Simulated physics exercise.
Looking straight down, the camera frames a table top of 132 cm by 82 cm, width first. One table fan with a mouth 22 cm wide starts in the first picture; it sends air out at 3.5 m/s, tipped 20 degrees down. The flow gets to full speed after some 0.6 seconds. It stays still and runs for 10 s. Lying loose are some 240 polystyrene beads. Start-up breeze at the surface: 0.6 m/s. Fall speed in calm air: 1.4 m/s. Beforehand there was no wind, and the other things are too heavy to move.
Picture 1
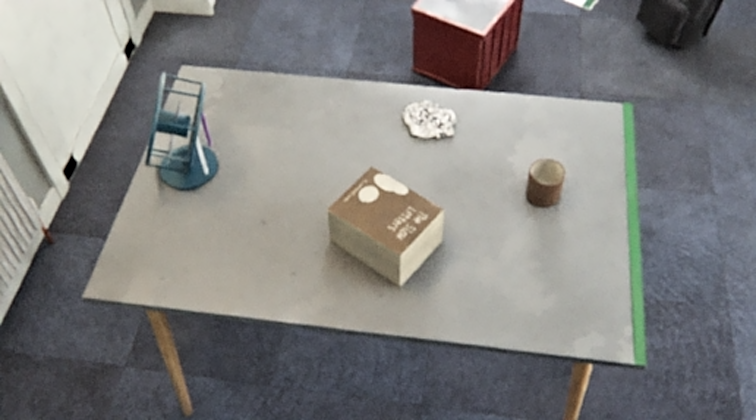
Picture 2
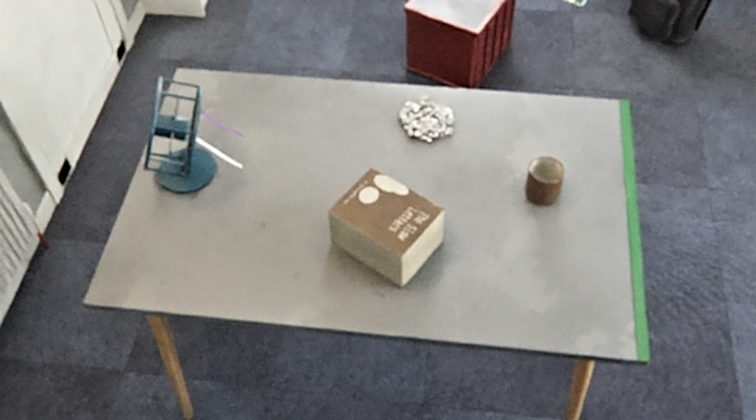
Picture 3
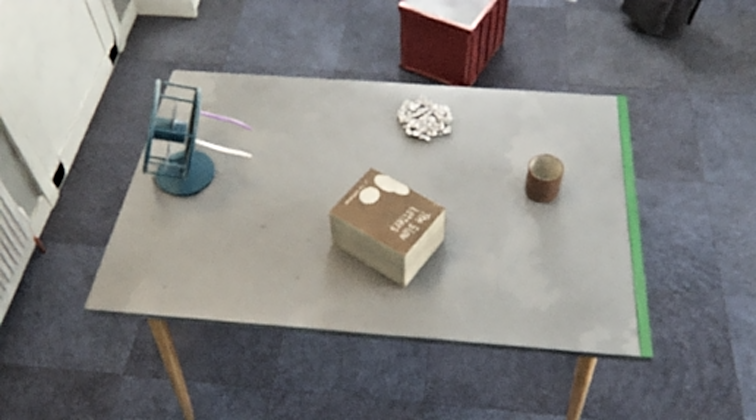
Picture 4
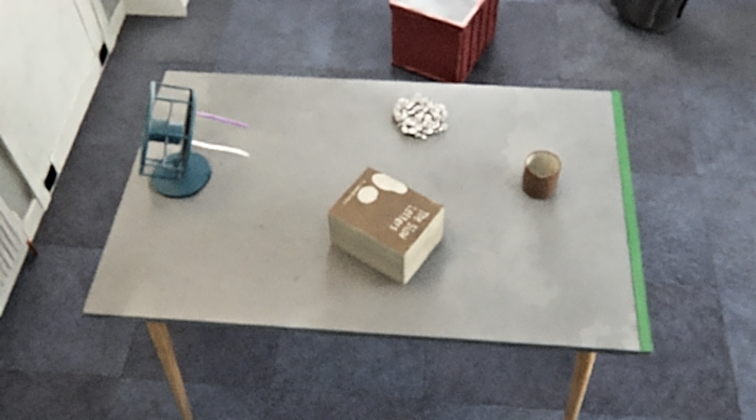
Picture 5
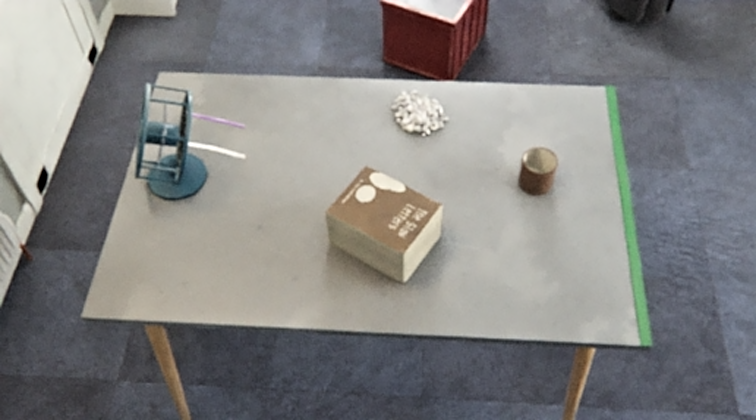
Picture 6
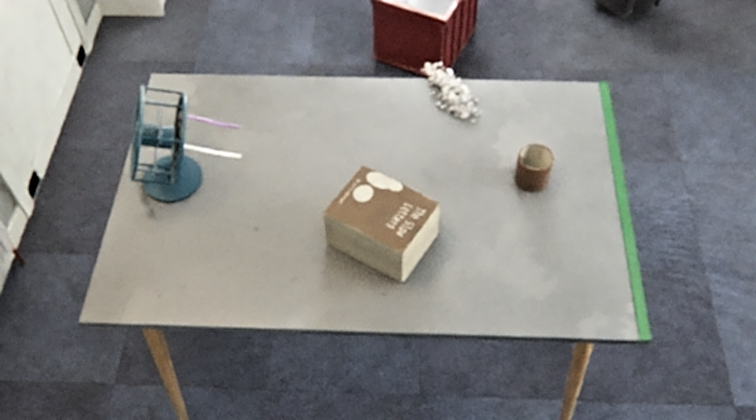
A grey table with a green right edge stands on dark blue carpet, seen from above at a slant by a slowly drifting camera. A blue fan sits at the left, a brown book in the middle, a brown mug at the right and a heap of small white pieces near the back, with a red container behind. Ribbons lift and stream rightward from the fan, then the white pieces shift right and backward, spreading into a longer trail.
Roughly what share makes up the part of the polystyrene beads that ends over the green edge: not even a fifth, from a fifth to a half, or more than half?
It is not even a fifth.
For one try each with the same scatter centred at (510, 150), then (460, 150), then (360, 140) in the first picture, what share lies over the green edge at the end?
Results, one try each: 100 %, 80 %, 10 %.
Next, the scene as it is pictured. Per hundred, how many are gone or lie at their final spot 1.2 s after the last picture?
100 %.
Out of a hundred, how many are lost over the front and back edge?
Roughly 0 per cent at the front edge and 100 per cent at the back edge.
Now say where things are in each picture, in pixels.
In the first frame, the middle of the polystyrene beads is near (429, 122), none has stirred yet and the mouth of the table fan is at (175, 124).
In the second frame, the middle of the polystyrene beads is near (424, 120), none has stirred yet and the green edge is centred on (638, 216).
In the third frame, the middle of the polystyrene beads is near (423, 119), none has stirred yet, the top of a mug is at (546, 167) and the top of a book is at (387, 210).
In the fourth frame, the middle of the polystyrene beads is near (418, 116) and none has stirred yet.
In the fifth frame, the middle of the polystyrene beads is near (417, 112), the farthest in sight from the table fan is at (447, 119) and about 25 % have left their places.
In the sixth frame, the middle of the polystyrene beads is near (451, 88), the farthest in sight from the table fan is at (476, 102) and all have left their places.
Then, 1.2 s after the last picture the count stands so, 1 % are over the green edge.
Then, 2.4 s after the last picture the count stands so, 1 % are over the green edge.
Then, 4.7 s after the last picture the count stands so, 1 % are over the green edge.
Then, 9.2 s after the last picture, at the end, 1 % are over the green edge.
